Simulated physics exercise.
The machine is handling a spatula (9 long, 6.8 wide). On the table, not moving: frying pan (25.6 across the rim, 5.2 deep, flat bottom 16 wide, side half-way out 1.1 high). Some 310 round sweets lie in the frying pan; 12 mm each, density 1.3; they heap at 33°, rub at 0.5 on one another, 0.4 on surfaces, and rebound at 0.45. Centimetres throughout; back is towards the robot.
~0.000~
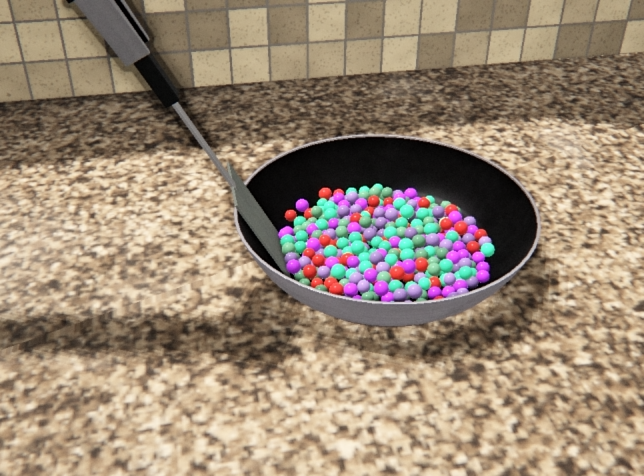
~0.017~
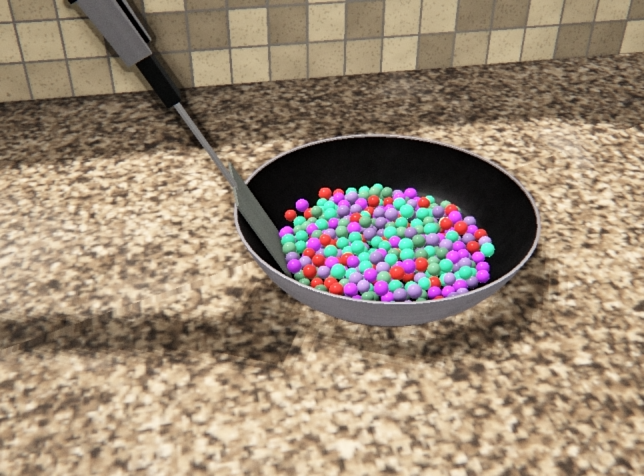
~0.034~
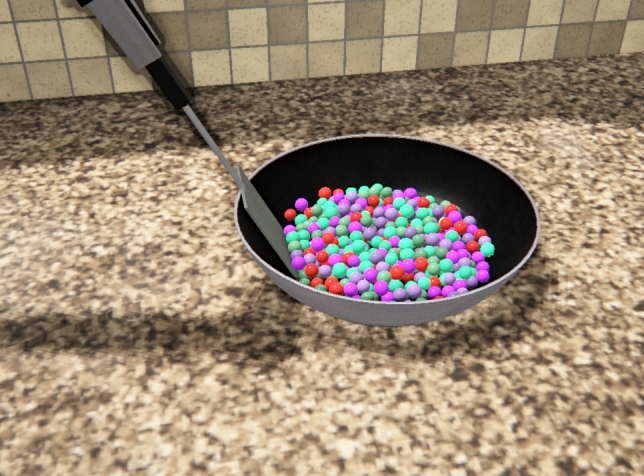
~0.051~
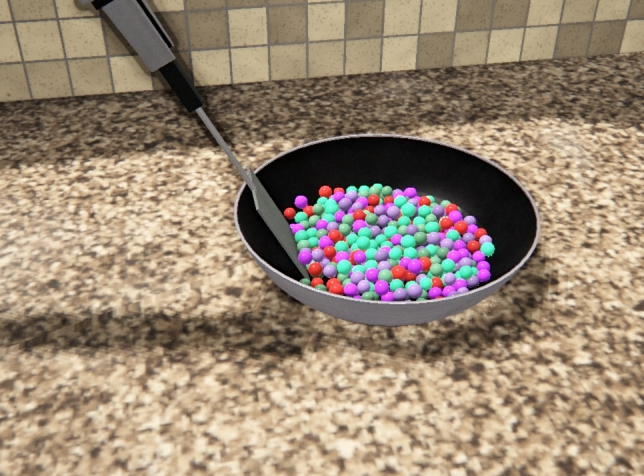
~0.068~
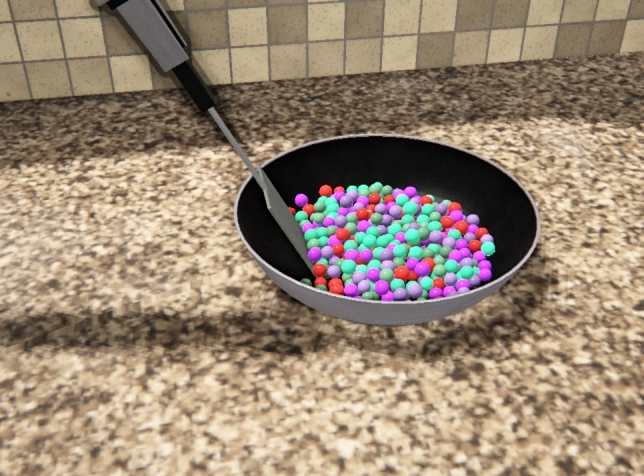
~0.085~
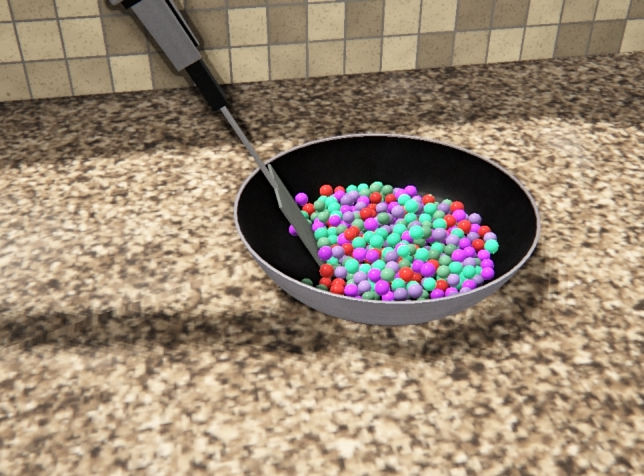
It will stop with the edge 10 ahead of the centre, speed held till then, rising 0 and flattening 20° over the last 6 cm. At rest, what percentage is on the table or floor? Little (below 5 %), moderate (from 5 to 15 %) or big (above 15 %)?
Share on the table or floor: Moderate (from 5 to 15 %).
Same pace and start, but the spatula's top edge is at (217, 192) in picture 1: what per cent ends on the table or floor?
Some 5 per cent.
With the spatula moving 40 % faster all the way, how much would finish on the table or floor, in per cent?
In that case some 15 per cent.
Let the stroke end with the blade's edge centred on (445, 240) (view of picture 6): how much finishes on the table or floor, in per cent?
About 0 per cent.
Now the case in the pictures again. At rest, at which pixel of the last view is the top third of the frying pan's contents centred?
Near (484, 214).
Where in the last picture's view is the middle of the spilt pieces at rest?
At about (568, 247).
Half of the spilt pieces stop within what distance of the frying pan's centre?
Some 18 cm.
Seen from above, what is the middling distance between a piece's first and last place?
About 4 cm.
After 0.19 s, sloping 63°, highest piece 4 above the table; 311 in the frying pan.
After 0.30 s, sloping 56°, highest piece 5 above the table; 311 in the frying pan.
After 0.55 s, sloping 43°, highest piece 6 above the table; 280 in the frying pan, 28 on the table or floor, 3 on the blade or in flight.
After 1.60 s, sloping 43°, highest piece 6 above the table; 280 in the frying pan, 31 on the table or floor.
At rest, 280 in the frying pan, 31 on the table or floor. That is 10 % on the table or floor.
